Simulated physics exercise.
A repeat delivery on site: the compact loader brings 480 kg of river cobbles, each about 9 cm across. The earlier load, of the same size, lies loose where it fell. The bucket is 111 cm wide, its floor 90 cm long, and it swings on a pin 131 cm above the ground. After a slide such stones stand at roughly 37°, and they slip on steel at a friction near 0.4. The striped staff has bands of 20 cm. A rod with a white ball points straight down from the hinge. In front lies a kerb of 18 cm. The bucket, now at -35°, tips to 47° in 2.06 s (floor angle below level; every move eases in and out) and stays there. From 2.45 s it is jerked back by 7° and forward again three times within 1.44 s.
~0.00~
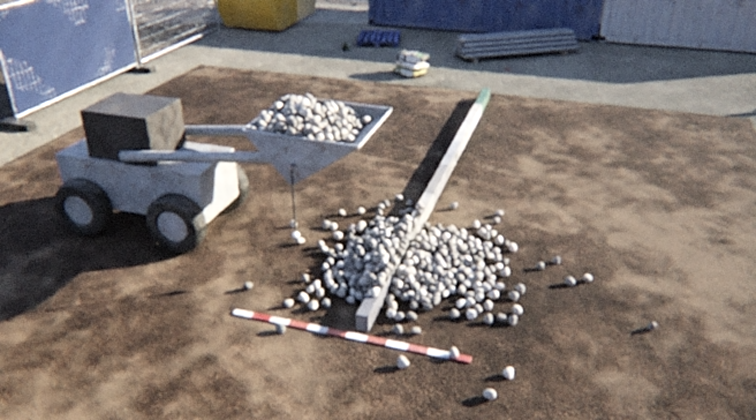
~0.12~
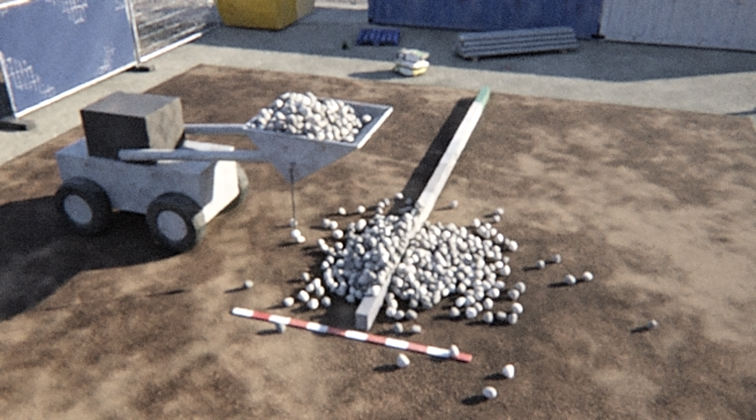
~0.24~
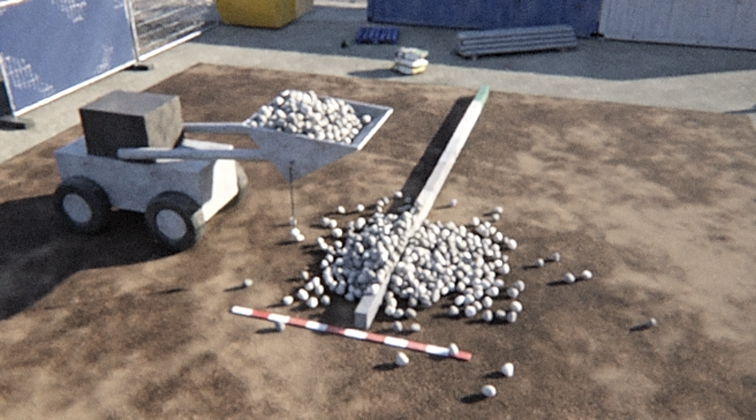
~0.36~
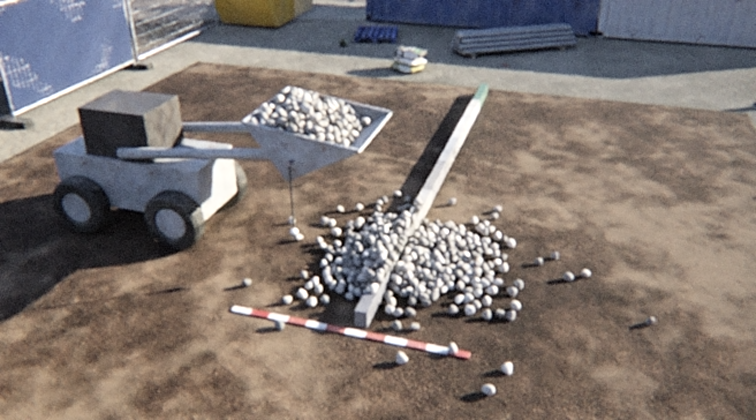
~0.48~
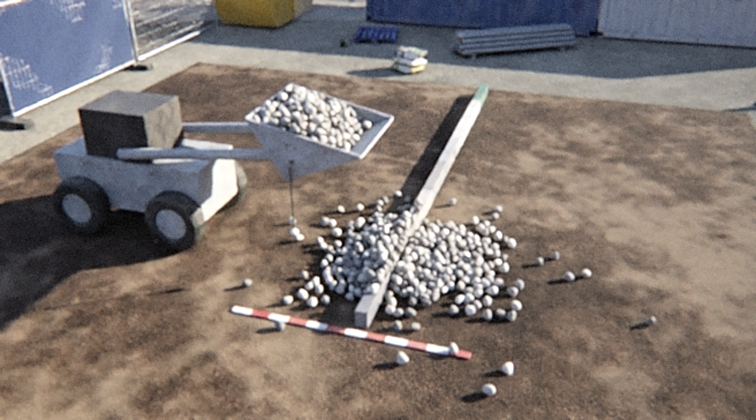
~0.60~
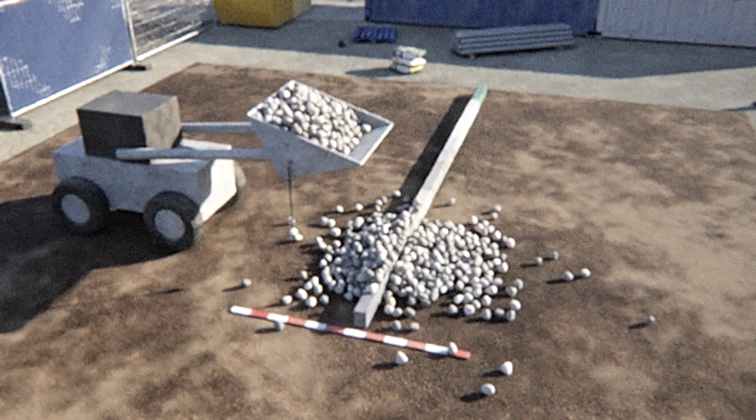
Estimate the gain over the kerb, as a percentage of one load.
Close to 28 parts in a hundred.
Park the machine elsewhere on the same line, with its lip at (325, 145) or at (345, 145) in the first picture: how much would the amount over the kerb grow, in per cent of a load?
First some 0, then 15 per cent.
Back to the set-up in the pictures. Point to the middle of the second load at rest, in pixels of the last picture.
Around (377, 243).
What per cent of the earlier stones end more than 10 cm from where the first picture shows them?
About 15 per cent.
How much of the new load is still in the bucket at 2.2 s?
About 5 per cent.
After 1.5 s the floor is at 34°; in per cent of one load, 80 in the bucket, 70 on this side of the kerb, 51 over the kerb; the foremost stones are at (554, 290).
After 2.2 s the floor is at 47°; in per cent of one load, 5 in the bucket, 122 on this side of the kerb, 74 over the kerb; the foremost stones are at (554, 290).
After 4.3 s the floor is at 47°; in per cent of one load, 0 in the bucket, 121 on this side of the kerb, 80 over the kerb; the foremost stones are at (554, 290).
After 7.1 s the floor is at 47°; in per cent of one load, 0 in the bucket, 121 on this side of the kerb, 80 over the kerb; the foremost stones are at (554, 290). Net gain over the kerb, 28.
